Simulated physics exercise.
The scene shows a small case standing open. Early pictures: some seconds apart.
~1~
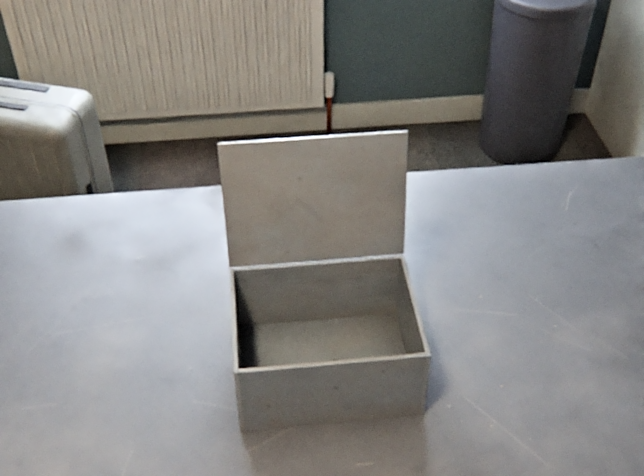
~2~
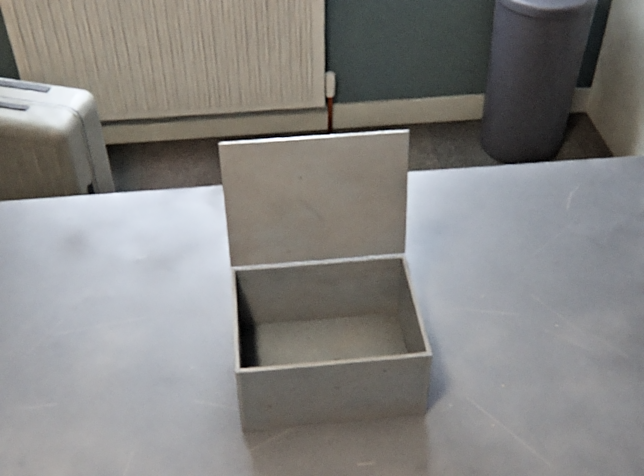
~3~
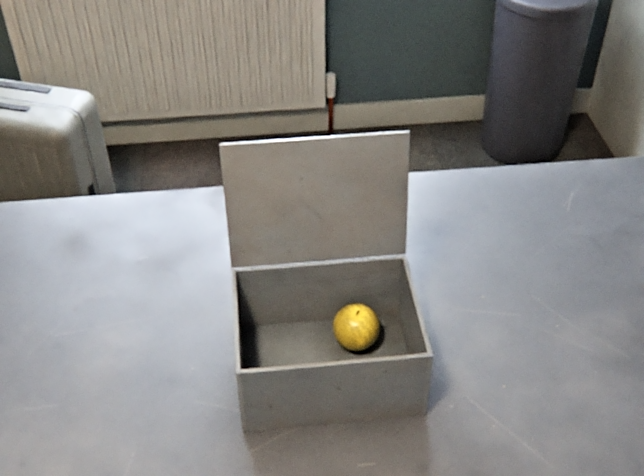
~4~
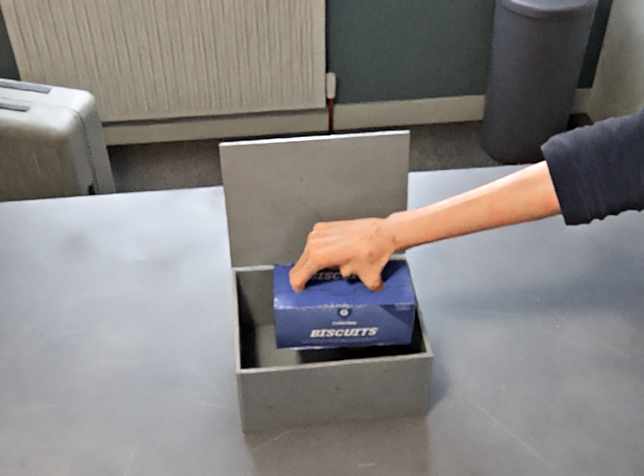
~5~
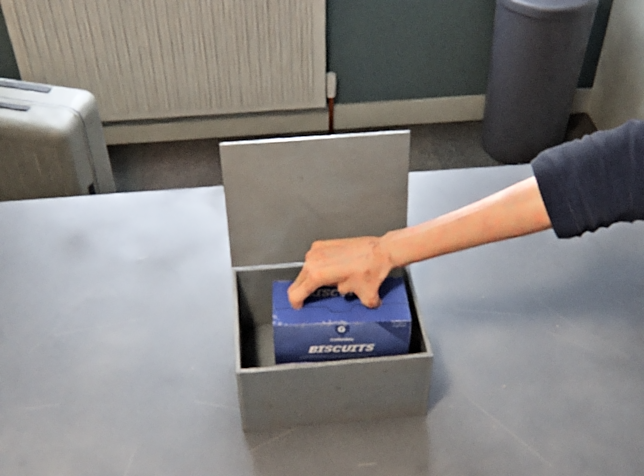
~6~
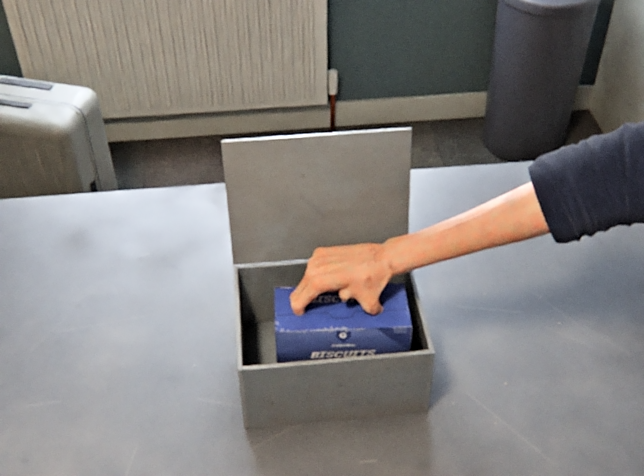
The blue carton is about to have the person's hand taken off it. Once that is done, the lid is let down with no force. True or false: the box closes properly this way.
True.
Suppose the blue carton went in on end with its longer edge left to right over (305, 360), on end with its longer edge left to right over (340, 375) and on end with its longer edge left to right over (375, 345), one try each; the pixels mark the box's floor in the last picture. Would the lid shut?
The lid stays up the first time, stays up the second time and stays up the third time.
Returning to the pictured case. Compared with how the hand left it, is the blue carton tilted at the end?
Well, the blue carton stays just as set.
Then, 1.00 s after the last picture, lid starting down; blue carton slid a little near (342, 364).
Then, 1.70 s after the last picture, lid 50° above the rim; blue carton slid a little near (342, 364).
Then, 2.20 s after the last picture, lid shut; blue carton slid a little near (342, 364); yellow apple rolled a little.
At rest, lid shut; moved from the start, blue carton; yellow apple in place. Seen from the same camera at the end, blue carton near (342, 364).
